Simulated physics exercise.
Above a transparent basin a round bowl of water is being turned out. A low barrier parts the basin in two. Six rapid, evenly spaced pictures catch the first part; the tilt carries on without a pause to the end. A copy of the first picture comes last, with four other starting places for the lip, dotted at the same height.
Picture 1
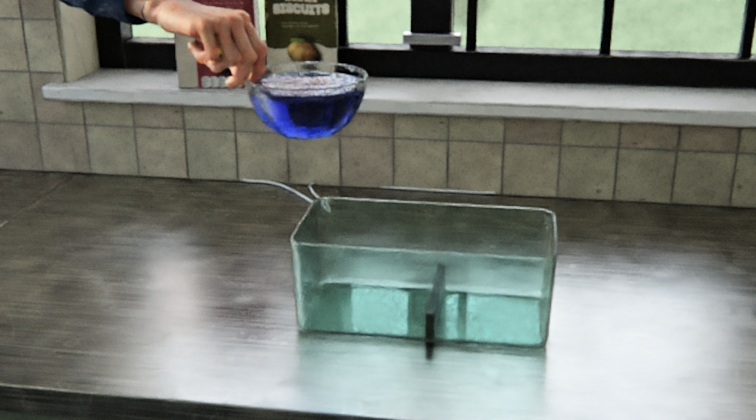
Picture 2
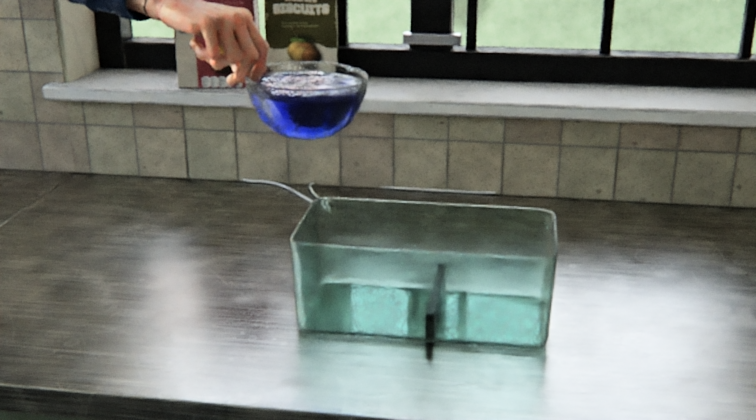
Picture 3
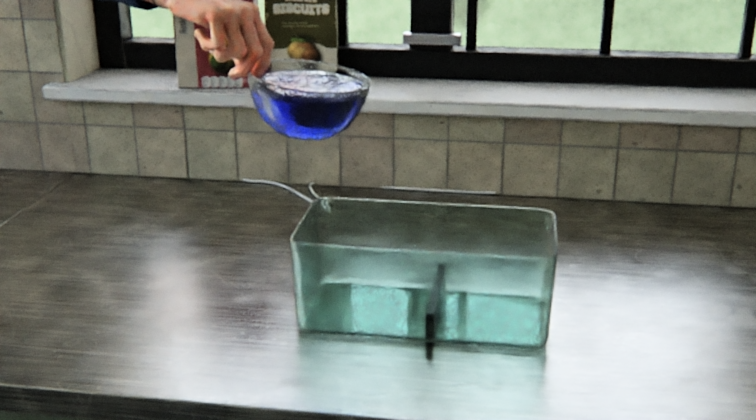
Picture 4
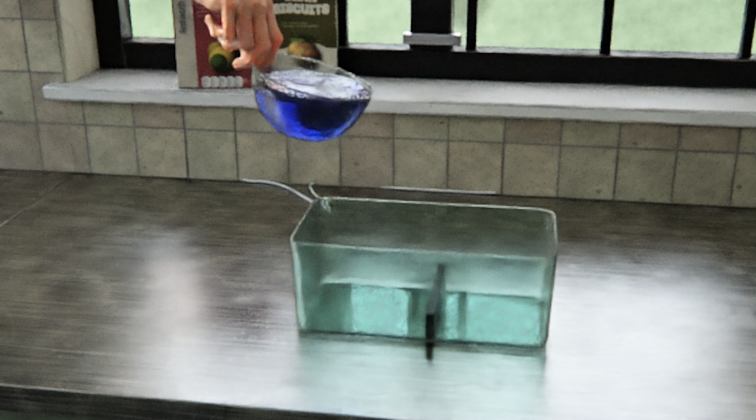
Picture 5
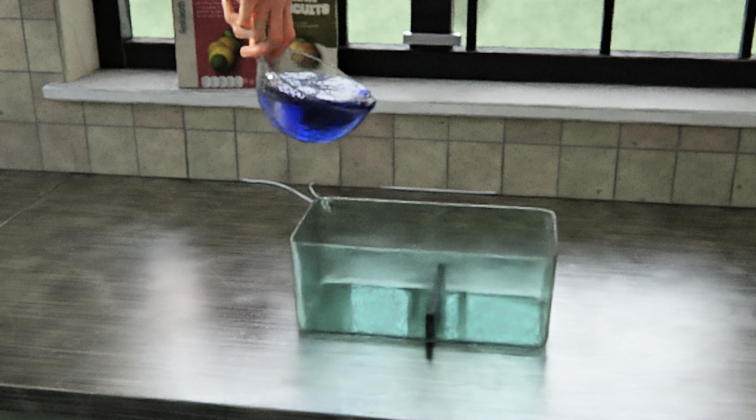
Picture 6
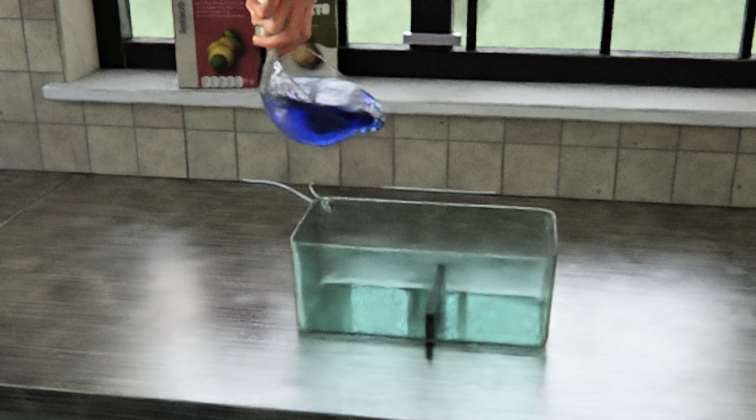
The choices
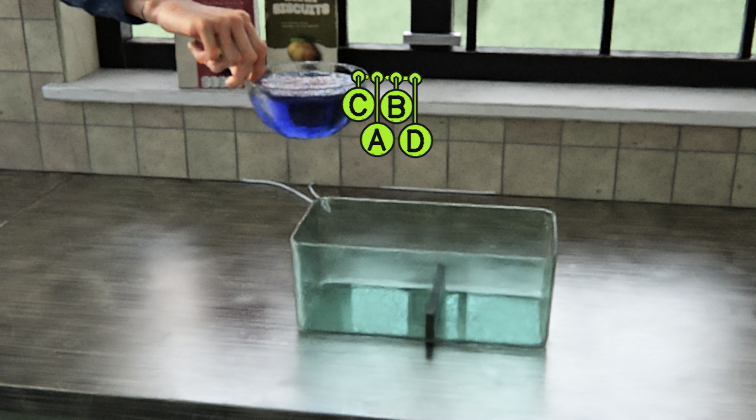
A hand at the upper left holds a round glass bowl of deep blue liquid, seen from slightly above and fixed in view, over a dark kitchen counter before a tiled wall and window. Below it sits a clear, greenish rectangular basin holding shallow pale teal water, with a low dark divider. The bowl stays level, then tilts steadily rightward as the hand shifts right and rises, and blue liquid slides to the lip and begins to edge over.
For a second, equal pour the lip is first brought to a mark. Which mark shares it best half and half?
Go for B.
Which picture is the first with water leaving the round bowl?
Picture 5.
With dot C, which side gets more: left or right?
The left one.
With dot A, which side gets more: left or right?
The left side.
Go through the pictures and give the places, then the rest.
Upright, lip at (364, 76); basin from (297, 328) to (548, 347); top of the wall at (437, 287); nothing has left yet, in the first frame.
Upright, lip at (365, 78); nothing has left yet, in the second frame.
Tipped about 7°, lip at (367, 84); nothing has left yet, in the third frame.
Tipped about 16°, lip at (370, 94); nothing has left yet, in the fourth frame.
Tipped about 27°, lip at (371, 106); water is over the lip, down to (371, 106), in the fifth frame.
Tipped about 41°, lip at (368, 120); water is over the lip, down to (378, 127), in the sixth frame.
In lime, A at (377, 77); B at (396, 78); C at (358, 76); D at (415, 78).
For dot A, about 64 % ends left of the wall and 32 % right of it; 4 % is lost outside.
For dot B, about 47 % ends left of the wall and 49 % right of it; 4 % is lost outside.
For dot C, about 76 % ends left of the wall and 18 % right of it; 6 % is lost outside.
For dot D, about 38 % ends left of the wall and 60 % right of it.
